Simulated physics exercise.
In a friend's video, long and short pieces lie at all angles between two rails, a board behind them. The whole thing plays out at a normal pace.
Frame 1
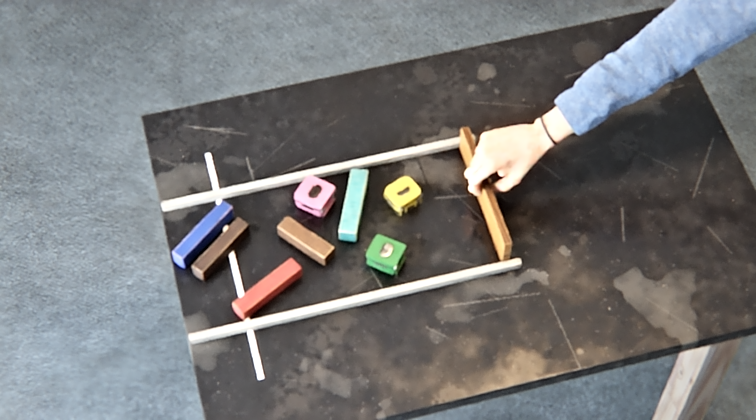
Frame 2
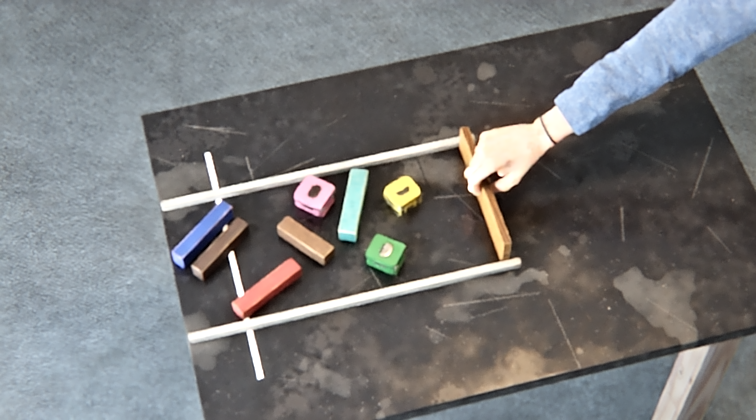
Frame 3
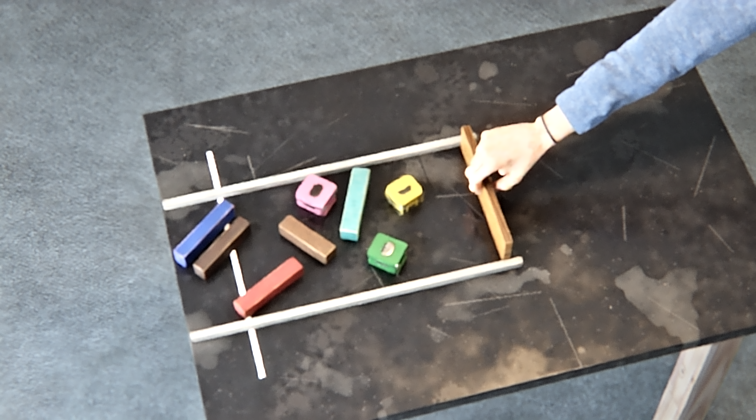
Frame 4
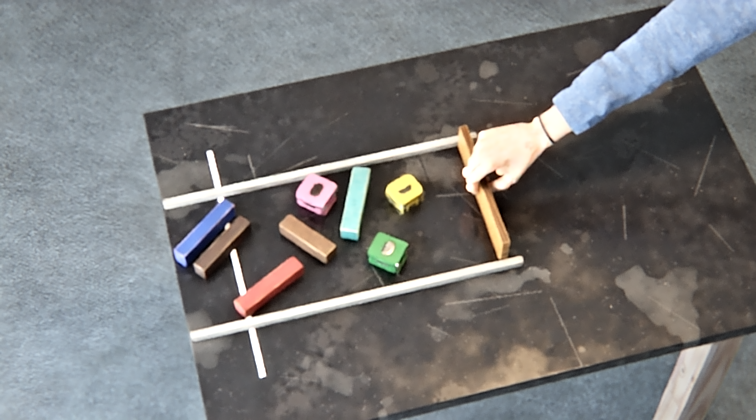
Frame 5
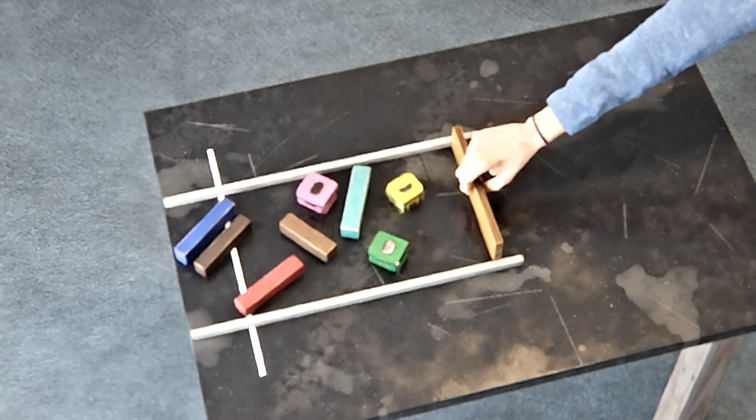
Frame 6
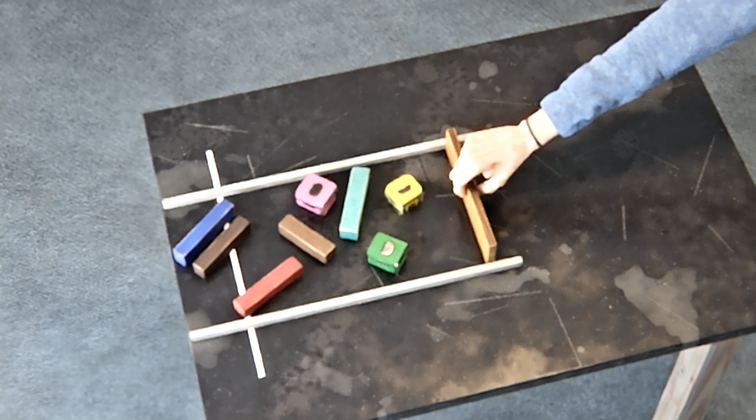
A hand holding a wooden board upright between two pale rails, then sliding it slightly left toward still, scattered coloured blocks.
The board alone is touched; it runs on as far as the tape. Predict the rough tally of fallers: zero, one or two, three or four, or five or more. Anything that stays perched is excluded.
After the push, three or four are missing from the table.
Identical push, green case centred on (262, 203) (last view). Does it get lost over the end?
If so, it ends up falling.
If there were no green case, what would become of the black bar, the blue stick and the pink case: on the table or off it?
As for the black bar, it is not retained; the blue stick is not retained; the pink case is not retained.
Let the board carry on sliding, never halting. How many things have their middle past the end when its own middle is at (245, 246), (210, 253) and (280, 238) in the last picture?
Counts by place: 2 / 6 / 0.
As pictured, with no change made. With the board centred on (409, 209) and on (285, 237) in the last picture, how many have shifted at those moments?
Note: First position 1; second position 8.
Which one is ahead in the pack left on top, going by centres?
The brown bar finishes closest.
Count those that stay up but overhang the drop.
1 overhanging.
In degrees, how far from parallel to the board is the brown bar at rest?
Misalignment: Close to 55°.
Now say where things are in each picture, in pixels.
The first picture shows blue stick (204, 234); black bar (221, 249); red bar (268, 289); board (485, 194); tape (233, 260).
The second picture shows black bar (221, 249); turquoise bar (354, 205).
The third picture shows red bar (269, 288); green case (387, 254).
The fourth picture shows blue stick (205, 232); pink case (317, 195).
The fifth picture shows black bar (223, 246); yellow case (405, 193).
The sixth picture shows blue stick (205, 232); black bar (222, 247); red bar (269, 287); board (470, 195); tape (234, 258).
A little later, none off yet; blue stick at rest near (205, 232); black bar at rest near (222, 247); red bar at rest near (269, 287).
Next, none off yet; blue stick moving near (197, 229); black bar shifted a little near (208, 255); red bar shifted a little near (232, 298).
When it is over, the number that fall off is three or four; down, pink case, red bar, black bar and blue stick.
